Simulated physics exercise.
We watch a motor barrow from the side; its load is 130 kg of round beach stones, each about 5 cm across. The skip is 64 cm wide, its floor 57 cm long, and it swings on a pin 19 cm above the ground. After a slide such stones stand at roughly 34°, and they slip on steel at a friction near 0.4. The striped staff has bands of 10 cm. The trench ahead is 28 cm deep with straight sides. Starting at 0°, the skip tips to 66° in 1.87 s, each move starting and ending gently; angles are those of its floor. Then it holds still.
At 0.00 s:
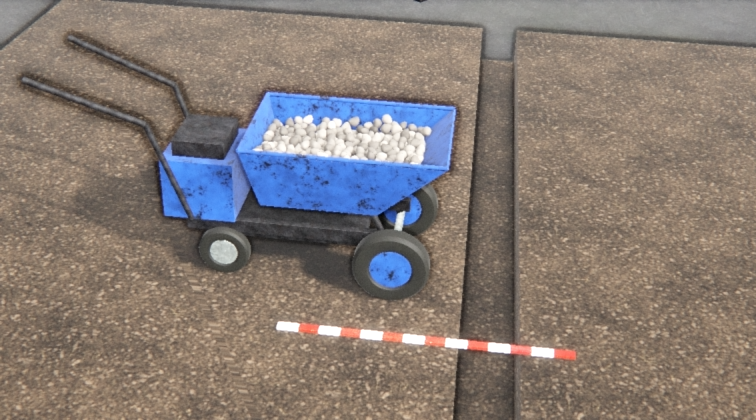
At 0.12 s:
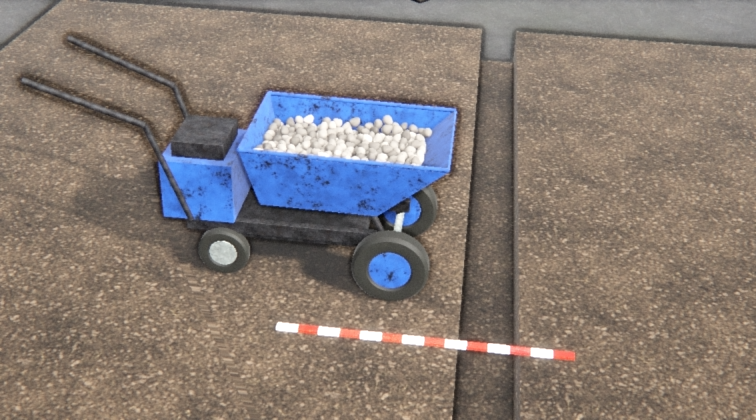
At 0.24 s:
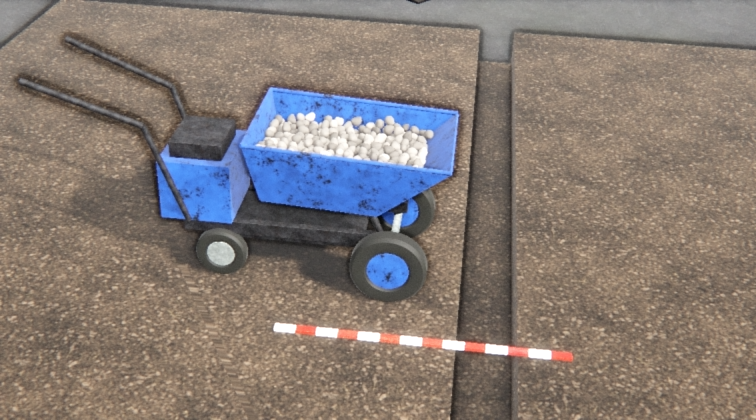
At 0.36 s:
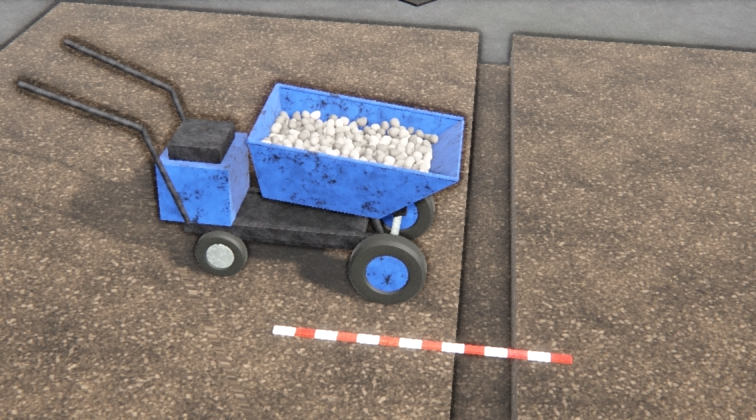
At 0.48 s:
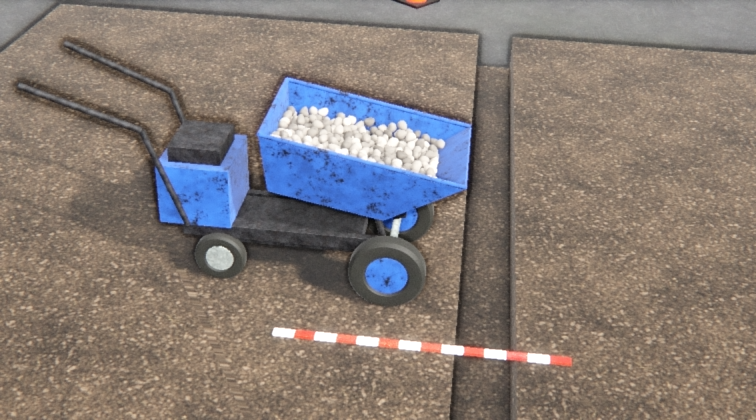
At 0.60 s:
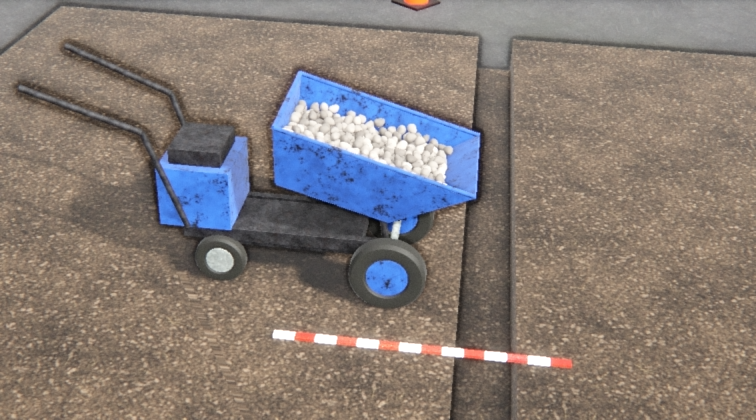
Blue motor barrow standing beside a trench, its skip of round pale stones slowly tilting down to the right.
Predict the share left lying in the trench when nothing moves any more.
About 11 per cent.
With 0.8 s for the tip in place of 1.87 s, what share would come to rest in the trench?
It would be near 5 per cent.
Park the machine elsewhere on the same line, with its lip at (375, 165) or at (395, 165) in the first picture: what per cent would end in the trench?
First some 90, then 70 per cent.
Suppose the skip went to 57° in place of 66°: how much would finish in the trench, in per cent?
In that case some 25 per cent.
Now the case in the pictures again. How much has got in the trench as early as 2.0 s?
About 0 per cent by then.
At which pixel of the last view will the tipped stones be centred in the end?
Around (572, 286).
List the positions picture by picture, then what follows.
In the first frame, the skip is at 0°, its lip at (448, 169); the top of the load is at (349, 134).
In the second frame, the skip is at 1°, its lip at (449, 171); the top of the load is at (336, 135); the stones move at 0.1 m/s on average.
In the third frame, lip at (451, 174), floor tilted 3°, highest stones at (328, 132); the stones move at 0.2 m/s on average.
In the fourth frame, lip at (457, 180), floor tilted 6°, highest stones at (302, 130); the stones move at 0.3 m/s on average.
In the fifth frame, lip at (466, 188), floor tilted 11°, highest stones at (297, 124); the stones move at 0.4 m/s on average.
In the sixth frame, the skip is at 16°, its lip at (475, 197); the top of the load is at (305, 116); the stones move at 0.4 m/s on average.
After 1.4 s the floor is at 56°; 99 % in the skip, 1 % past the trench; the foremost stones are at (527, 246).
After 2.0 s the floor is at 66°; 34 % in the skip, 65 % past the trench; the foremost stones are at (674, 315).
After 2.3 s the floor is at 66°; 10 % in the skip, 2 % in the trench, 88 % past the trench; the foremost stones are at (734, 316).
After 4.3 s the floor is at 66°; 0 % in the skip, 11 % in the trench, 89 % past the trench; the foremost stones are at (751, 297).
